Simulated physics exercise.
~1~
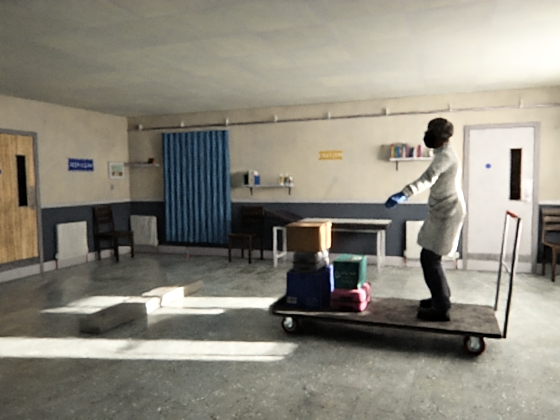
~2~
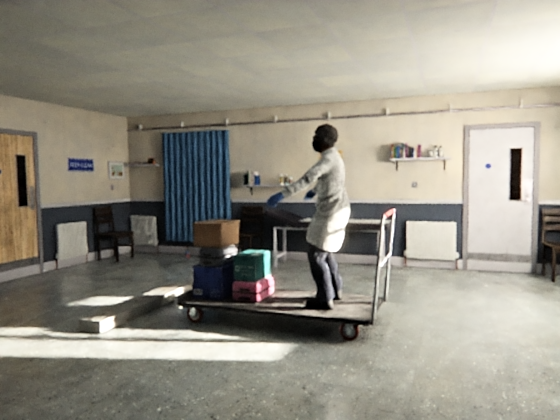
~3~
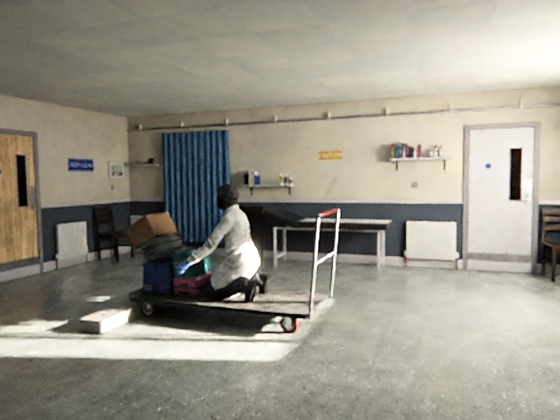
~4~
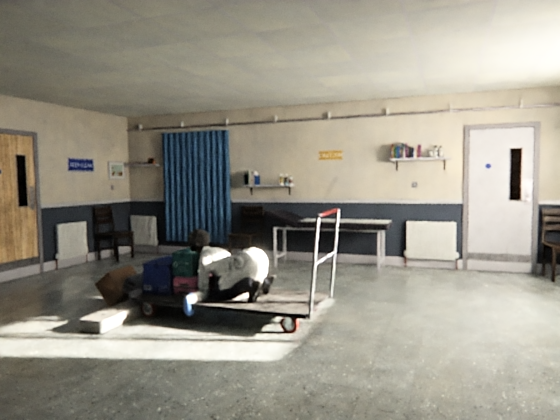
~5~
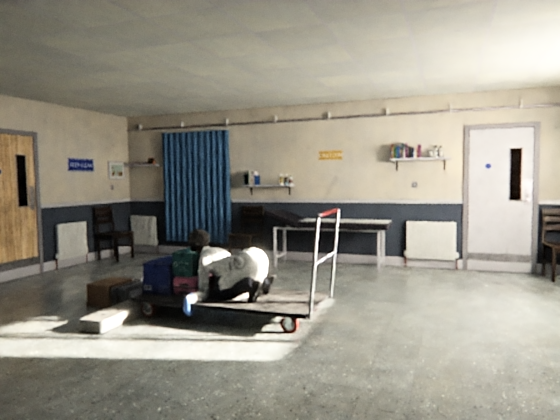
In a bare, sunlit room, a masked worker in a white coat rode a loaded platform trolley left until it stopped at a low beam; the worker folded down onto the deck while a brown box and a dark case toppled off the front.
